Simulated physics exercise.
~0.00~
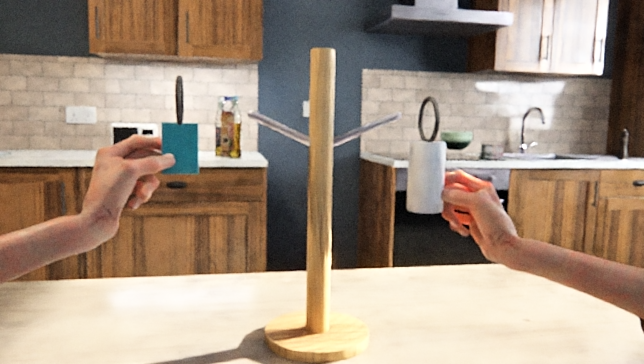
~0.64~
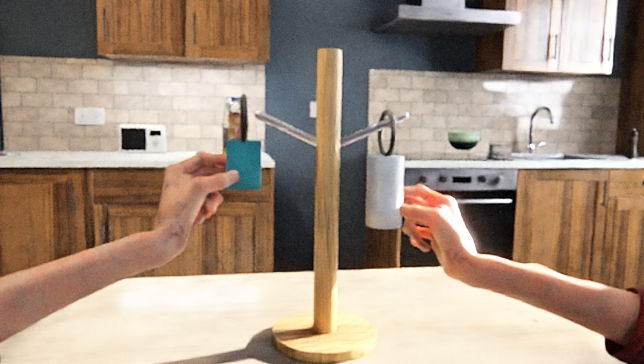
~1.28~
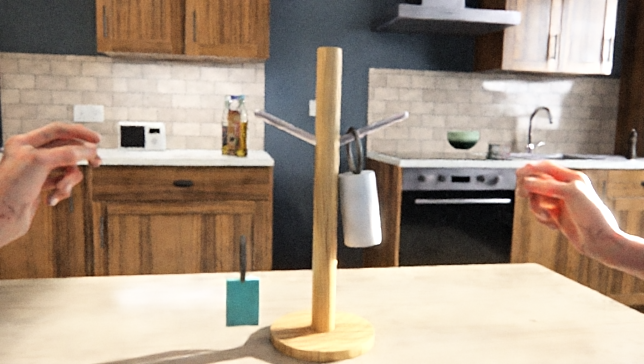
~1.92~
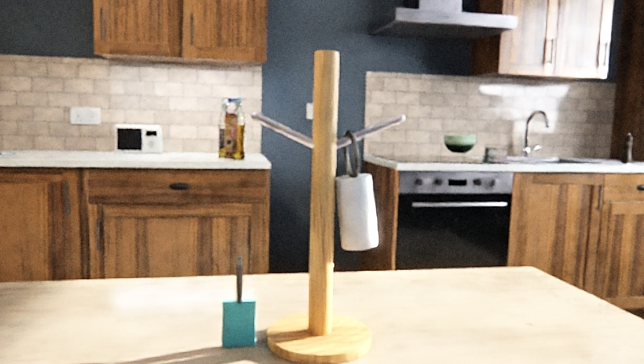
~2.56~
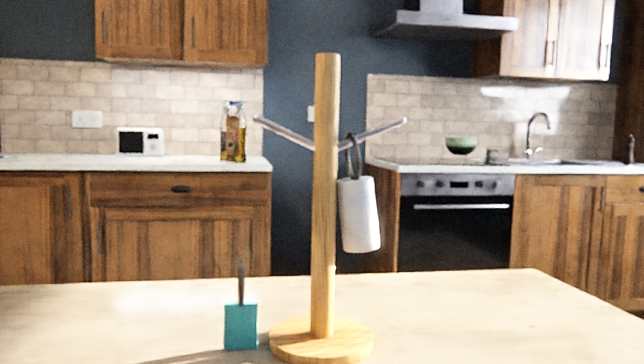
Two hands bringing a turquoise tag and white lantern to a wooden peg stand, the tag dropping to the table, the lantern staying hooked.
